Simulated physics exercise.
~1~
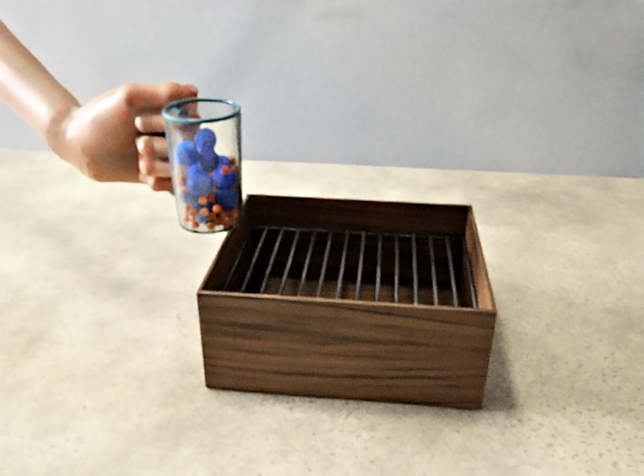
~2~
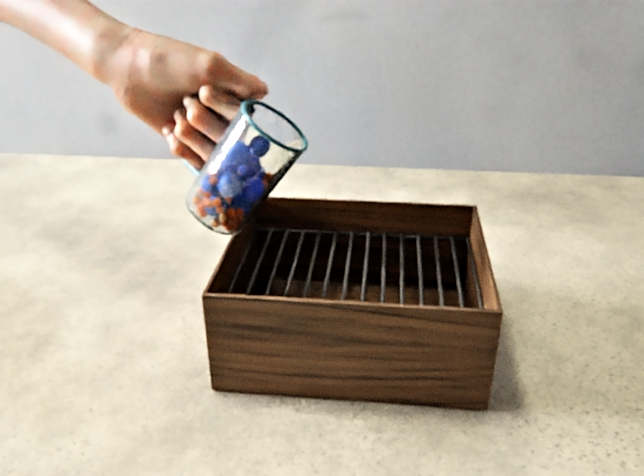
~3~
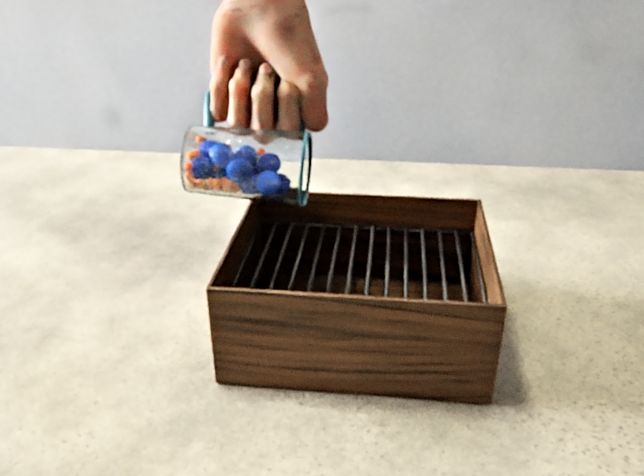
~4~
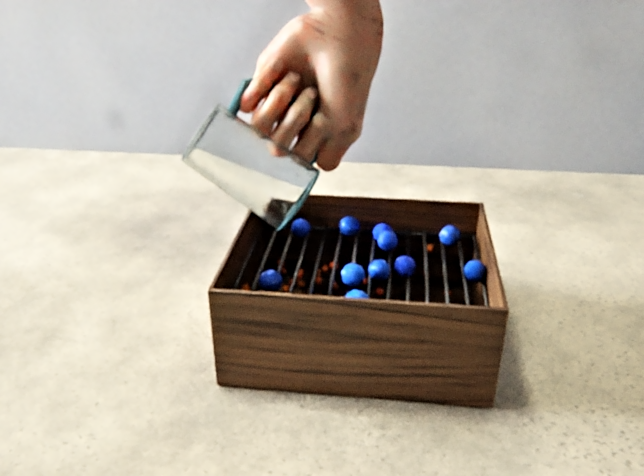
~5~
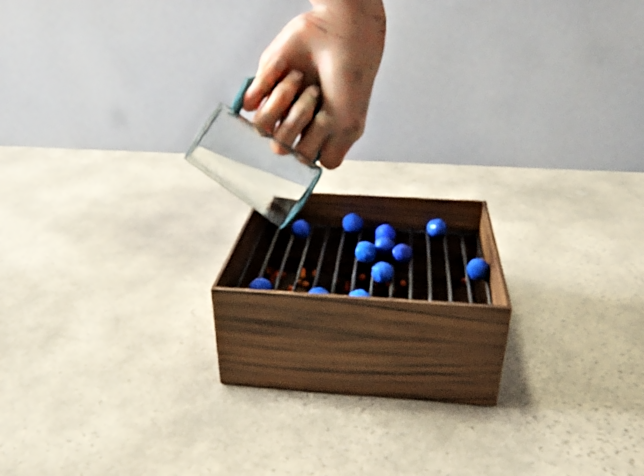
Over a wooden box, a hand tips out a cup; blue balls stay on wires, orange bits drop below.
